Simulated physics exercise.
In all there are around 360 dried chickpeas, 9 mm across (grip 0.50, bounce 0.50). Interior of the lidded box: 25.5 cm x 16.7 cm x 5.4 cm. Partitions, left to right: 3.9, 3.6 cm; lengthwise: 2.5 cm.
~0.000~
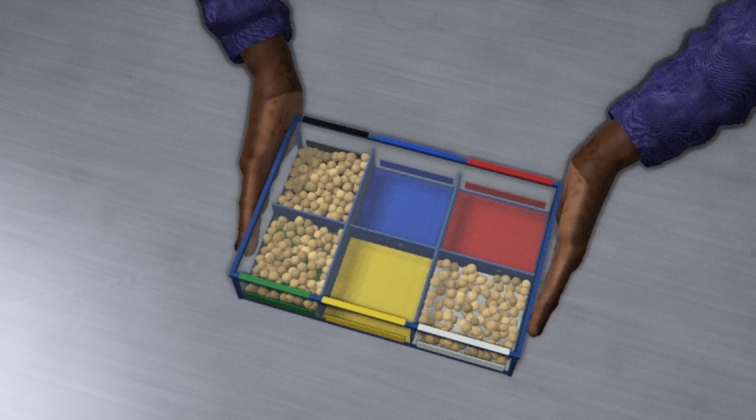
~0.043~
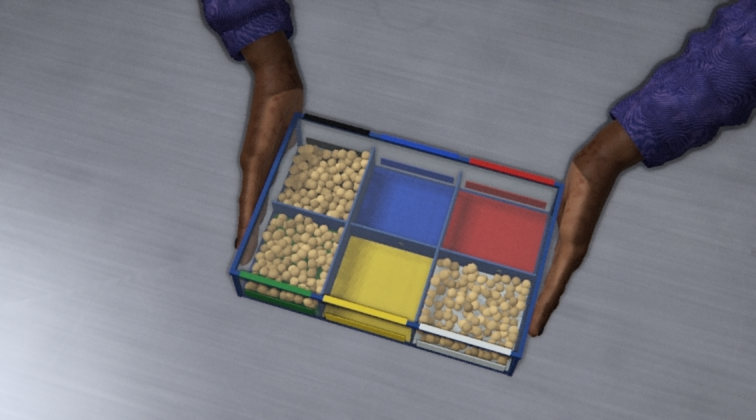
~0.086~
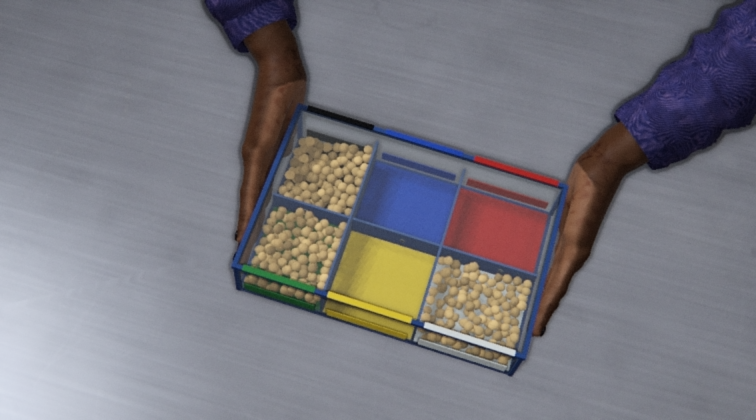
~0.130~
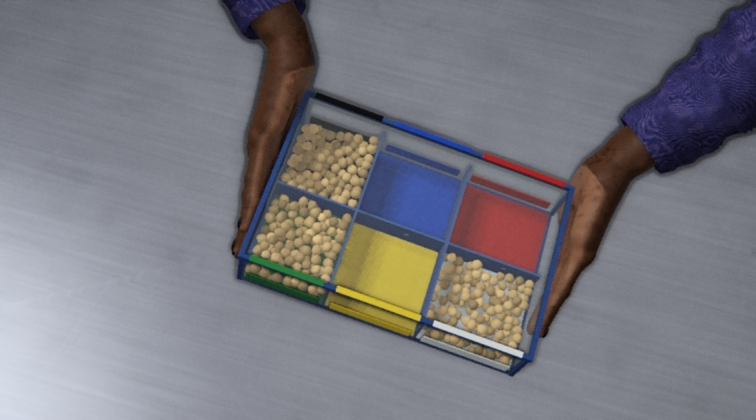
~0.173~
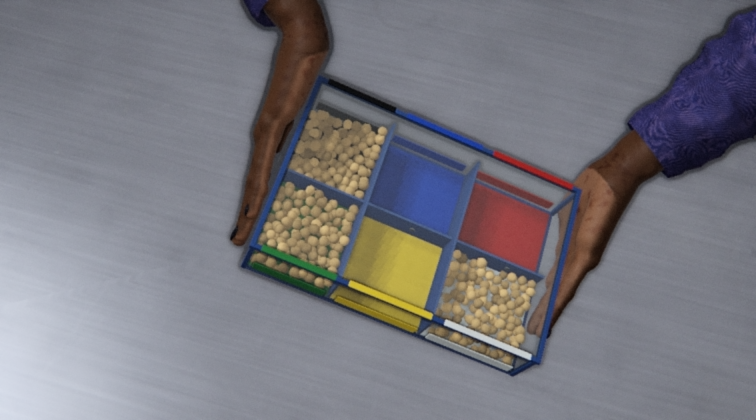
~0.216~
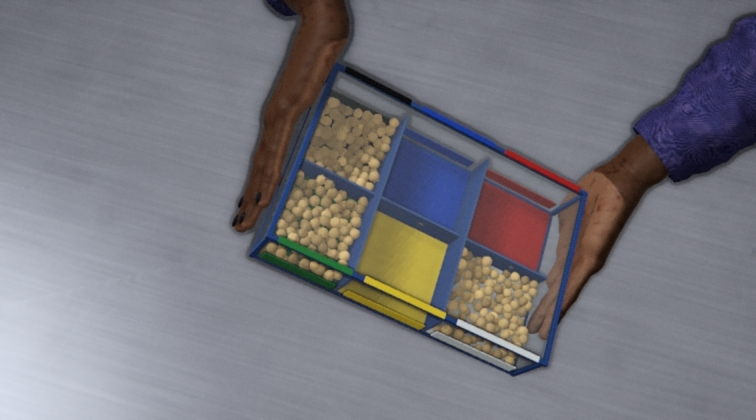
At the start, two hands hold a clear lidded box of six coloured compartments almost level, with chickpeas in the black, green and white sections. The hands then tilt it steadily, raising the left side higher, and the chickpeas stay within their sections while blue, red and yellow remain empty.
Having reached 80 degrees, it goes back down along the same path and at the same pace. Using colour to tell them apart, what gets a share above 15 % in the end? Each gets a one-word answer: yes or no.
My answers are red compartment no, blue compartment no, green compartment yes, yellow compartment no, white compartment yes, black compartment yes.
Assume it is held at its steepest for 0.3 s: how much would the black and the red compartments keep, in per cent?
Final amounts would be black 25% and red 5%.
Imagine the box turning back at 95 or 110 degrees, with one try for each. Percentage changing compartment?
20 and 20 %.
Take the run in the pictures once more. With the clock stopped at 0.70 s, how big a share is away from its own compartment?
About 5 %.
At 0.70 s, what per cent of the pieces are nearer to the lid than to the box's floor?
Share: Approx. 40 %.
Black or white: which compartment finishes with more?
White comes out ahead.
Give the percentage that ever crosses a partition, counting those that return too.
I'd say near 15 percent of them.
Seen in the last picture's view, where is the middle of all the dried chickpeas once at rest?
Near (338, 251).
Then, at 0.70 s, tilt 78 degrees; blue 5 %, green 30 %, yellow 5 %, white 35 %, black 30 %.
After 1.02 s, tilt 31 degrees; blue 5 %, green 25 %, yellow 5 %, white 35 %, black 25 %.
After 1.43 s, tilt 0 degrees; blue 5 %, green 25 %, yellow 5 %, white 35 %, black 25 %.
At rest (2.0 s), red 5 %, blue 5 %, green 25 %, yellow 5 %, white 35 %, black 25 %.
